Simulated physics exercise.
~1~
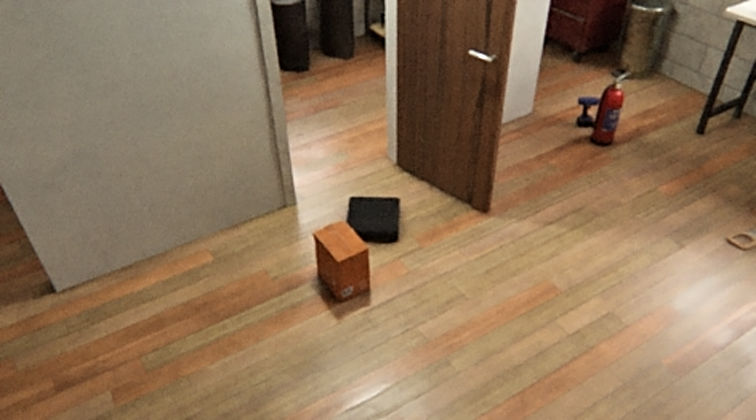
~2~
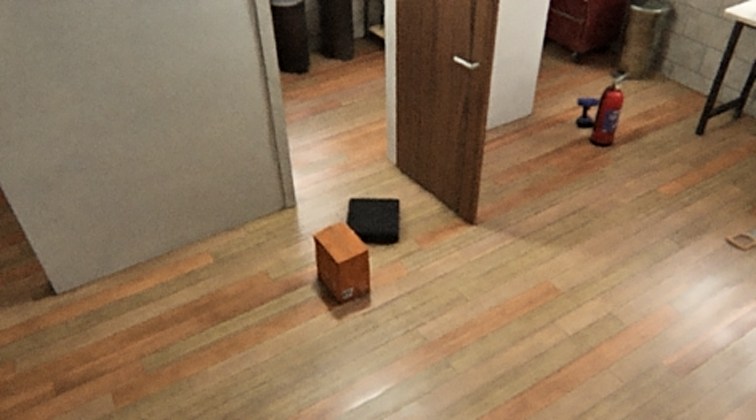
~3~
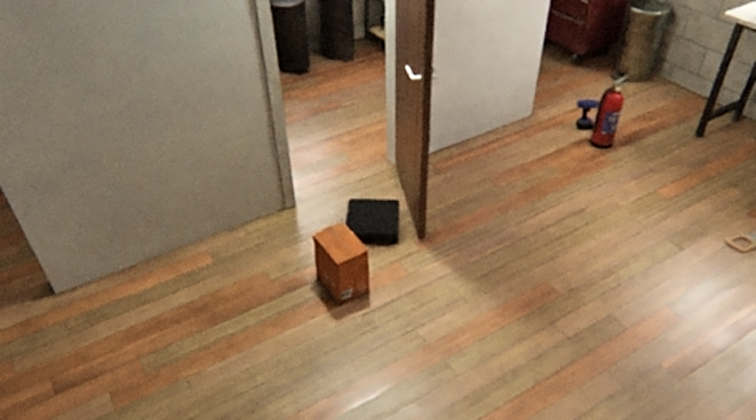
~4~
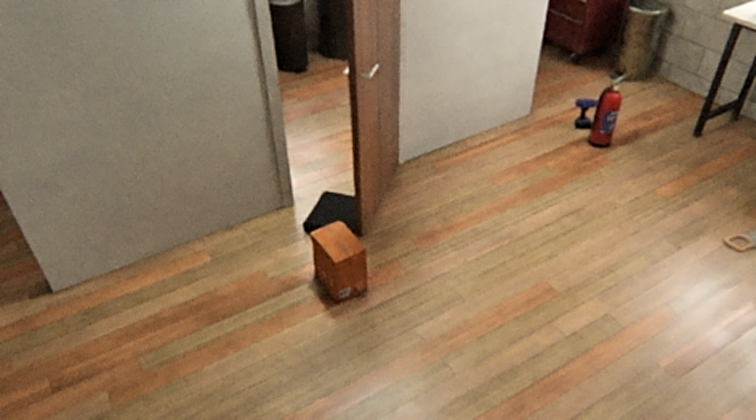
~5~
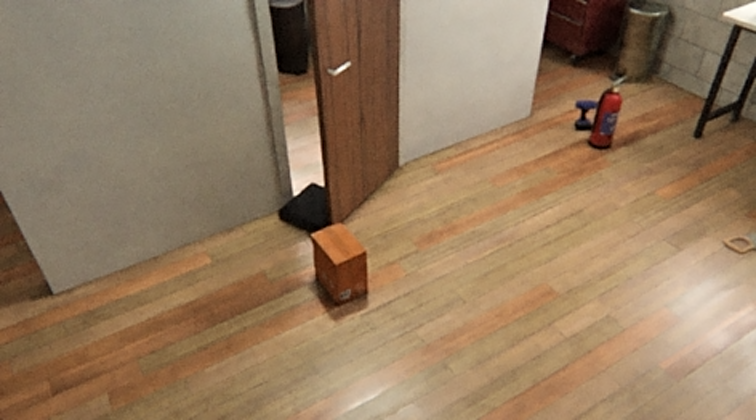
Room with wooden floor, a brown door swinging partly closed and pushing a black cushion left past a still orange box.
